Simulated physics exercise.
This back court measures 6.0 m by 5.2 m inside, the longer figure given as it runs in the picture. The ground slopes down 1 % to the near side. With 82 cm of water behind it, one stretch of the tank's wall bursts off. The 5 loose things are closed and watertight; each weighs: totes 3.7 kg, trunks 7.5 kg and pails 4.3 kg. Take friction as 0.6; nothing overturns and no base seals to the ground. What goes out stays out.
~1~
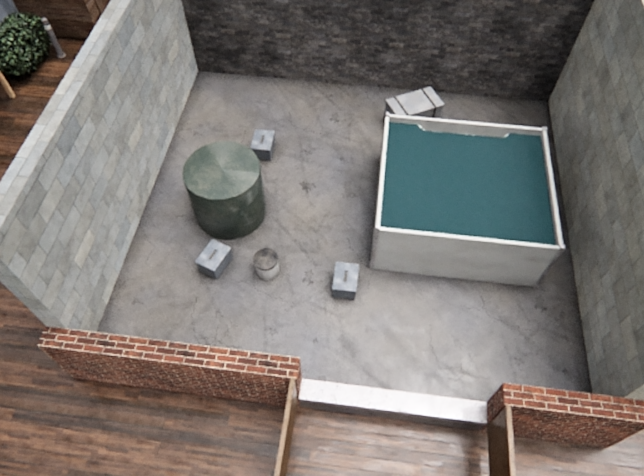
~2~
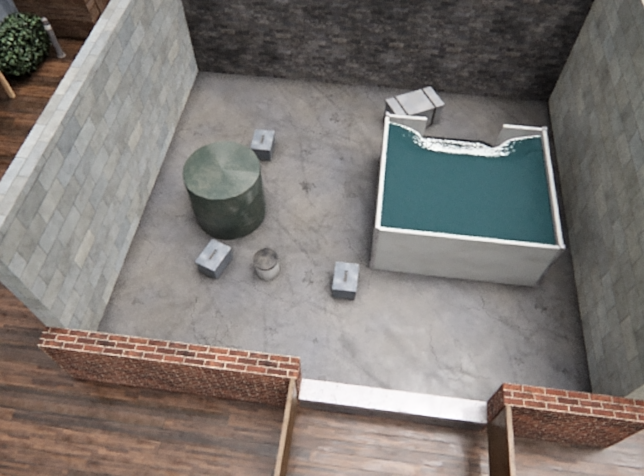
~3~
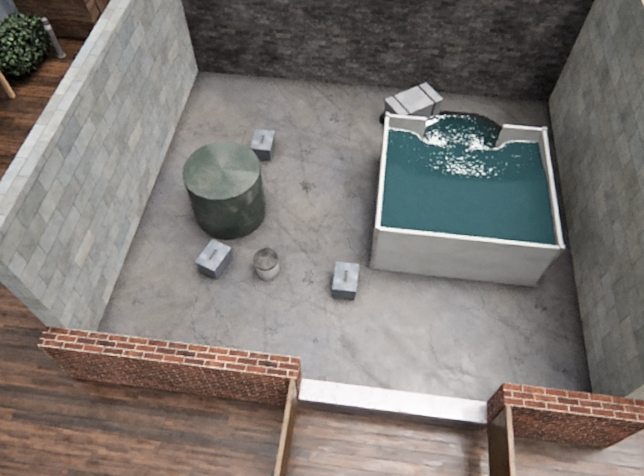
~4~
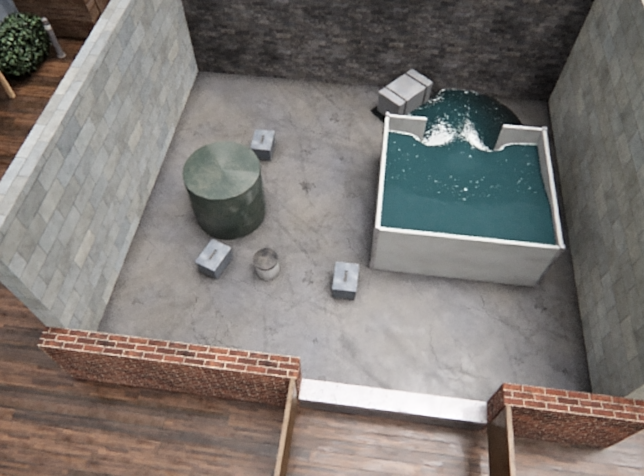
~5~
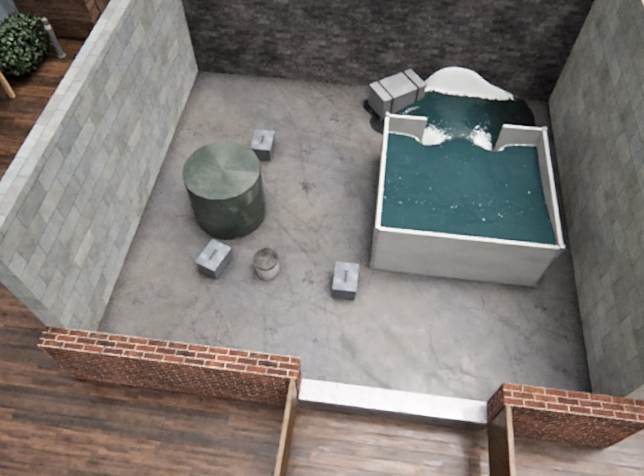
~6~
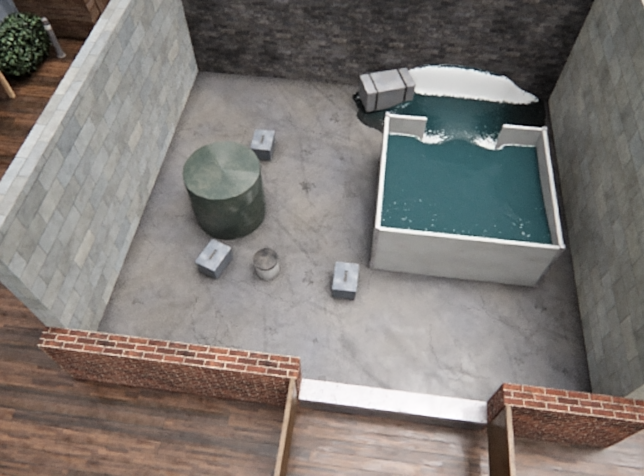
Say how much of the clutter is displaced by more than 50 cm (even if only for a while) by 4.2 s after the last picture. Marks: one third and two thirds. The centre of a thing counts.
Share: From one to two thirds.
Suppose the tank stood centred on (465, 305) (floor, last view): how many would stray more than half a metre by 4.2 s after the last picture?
Then 2.
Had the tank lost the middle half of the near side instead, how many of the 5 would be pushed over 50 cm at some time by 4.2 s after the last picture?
Then 0.
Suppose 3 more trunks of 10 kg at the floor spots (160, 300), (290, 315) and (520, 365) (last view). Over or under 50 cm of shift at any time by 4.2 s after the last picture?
In that order: More, short of it, over.
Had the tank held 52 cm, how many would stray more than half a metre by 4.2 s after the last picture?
Then 2.
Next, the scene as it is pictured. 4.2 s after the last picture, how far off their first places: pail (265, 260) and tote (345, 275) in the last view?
In that order: 0 cm, 30 cm.
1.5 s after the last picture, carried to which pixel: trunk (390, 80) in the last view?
Near (195, 107).
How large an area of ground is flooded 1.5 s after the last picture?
Some 15 m2.
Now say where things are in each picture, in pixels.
In the first frame, a trunk at (415, 102), on the bottom; a tote at (346, 276), on the bottom; water covers 4.0 m2; 0 of 5 have shifted.
In the second frame, a trunk at (415, 102), on the bottom; a tote at (346, 276) rests on the ground; water covers 4.8 m2; 0 of 5 have shifted.
In the third frame, a trunk at (414, 99), on the bottom, 6 cm from its start; a tote at (346, 276), on the bottom; water covers 5.6 m2; 1 of 5 have shifted.
In the fourth frame, a trunk at (406, 87), on the bottom, 34 cm from its start; a tote at (346, 276) rests on the ground; 6.8 m2 under water; 1 of 5 have shifted.
In the fifth frame, a trunk at (398, 85), on the bottom, 44 cm from its start; a tote at (346, 276), on the bottom; 7.4 m2 under water; 1 of 5 have shifted.
In the sixth frame, a trunk at (388, 80), on the bottom, 61 cm from its start; a tote at (346, 276) rests on the ground; 7.8 m2 under water; 1 of 5 have shifted.
Then, 0.4 s after the last picture 1 of 5 are over 50 cm from their spots; 0 afloat.
Then, 1.5 s after the last picture 1 of 5 are over 50 cm from their spots; 1 afloat.
Then, 2.8 s after the last picture 2 of 5 are over 50 cm from their spots; 1 afloat.
Then, 4.2 s after the last picture 2 of 5 are over 50 cm from their spots, and 2 have been at some point; 3 afloat.
